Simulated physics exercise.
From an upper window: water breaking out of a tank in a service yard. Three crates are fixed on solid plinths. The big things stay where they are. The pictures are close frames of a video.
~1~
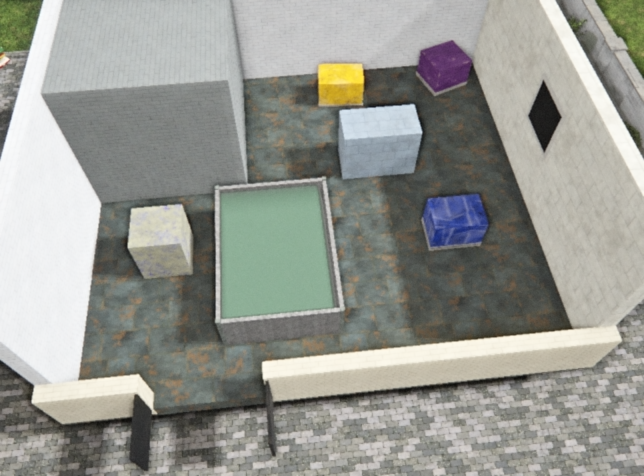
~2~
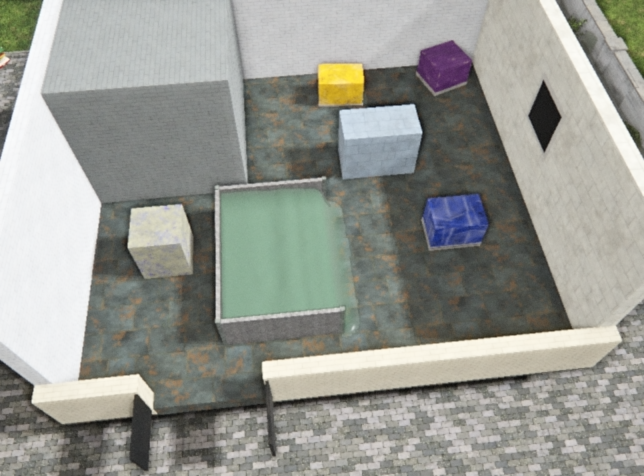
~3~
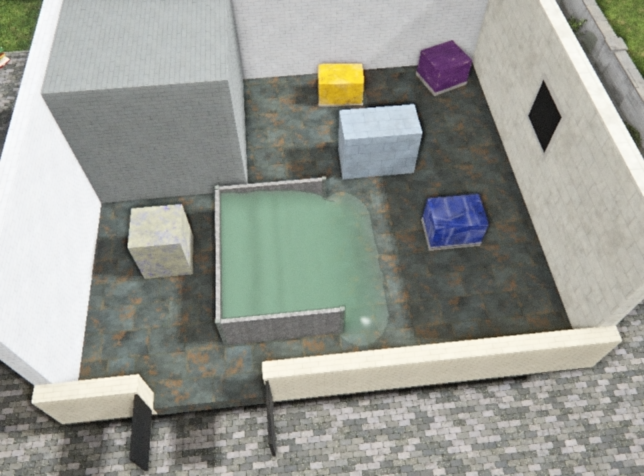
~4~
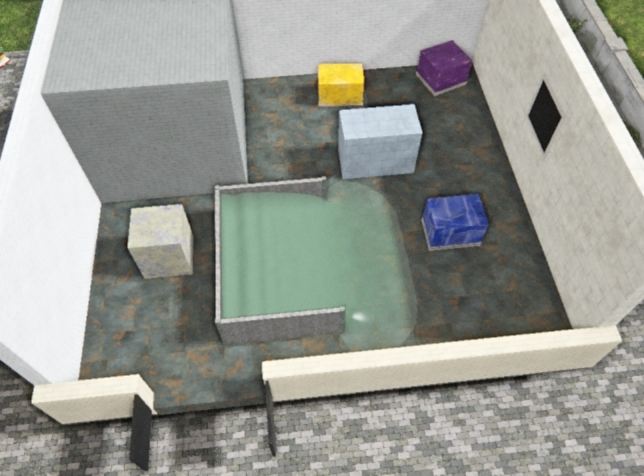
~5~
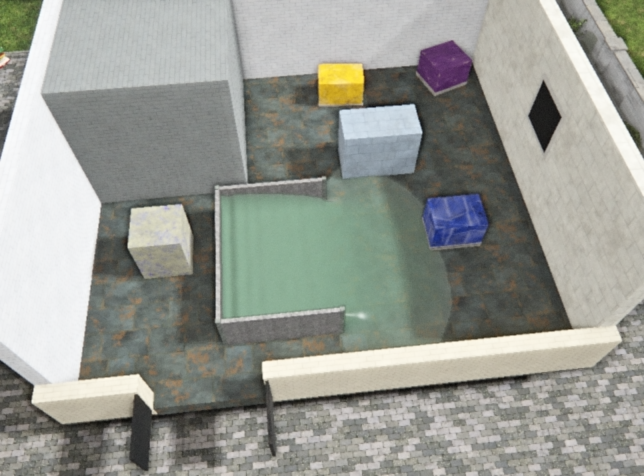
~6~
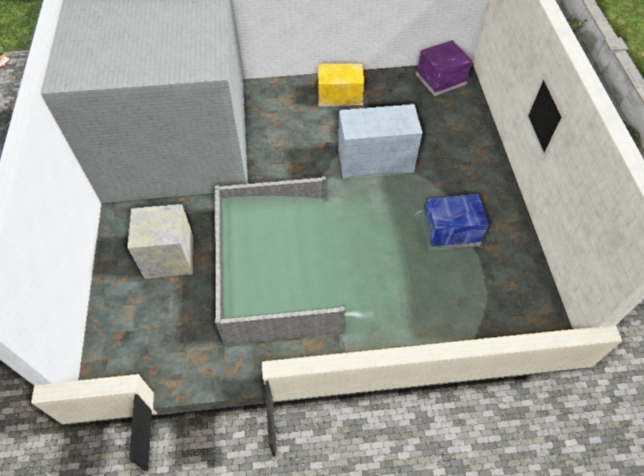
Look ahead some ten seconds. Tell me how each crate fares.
In the end: The purple crate is soaked; the blue crate is soaked; the yellow crate is soaked.
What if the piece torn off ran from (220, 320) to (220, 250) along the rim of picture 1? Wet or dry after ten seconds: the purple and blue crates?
One by one: Purple is safe, blue escapes it.
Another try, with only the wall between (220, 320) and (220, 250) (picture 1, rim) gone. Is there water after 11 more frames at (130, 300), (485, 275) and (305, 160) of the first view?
As listed: Covered, not flooded, free of water.
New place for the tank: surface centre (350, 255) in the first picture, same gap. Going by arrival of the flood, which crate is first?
It is the blue crate.
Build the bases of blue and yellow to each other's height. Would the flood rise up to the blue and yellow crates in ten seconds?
My reading: Blue crate is wetted; yellow crate is soaked.
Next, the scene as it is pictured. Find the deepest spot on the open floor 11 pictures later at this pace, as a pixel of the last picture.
I would point to (530, 329).
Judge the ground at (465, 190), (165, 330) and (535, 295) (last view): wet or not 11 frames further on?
One after the other: Wet, clear, wet.
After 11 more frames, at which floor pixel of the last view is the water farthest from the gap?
Around (474, 83).
A moment on, water covers 35 % of the floor; the purple crate not reached, the blue crate water round its plinth, the yellow crate not reached.
Next, water covers 45 % of the floor; the purple crate water round its plinth, the blue crate water round its plinth, the yellow crate not reached.
Then, water covers 50 % of the floor; the purple crate water round its plinth, the blue crate water round its plinth, the yellow crate water round its plinth.
Later, water covers 80 % of the floor; the purple crate water round its plinth, the blue crate water round its plinth, the yellow crate water round its plinth.
In the end, water covers 95 % of the floor; the purple crate was topped, the blue crate was topped, the yellow crate was topped.
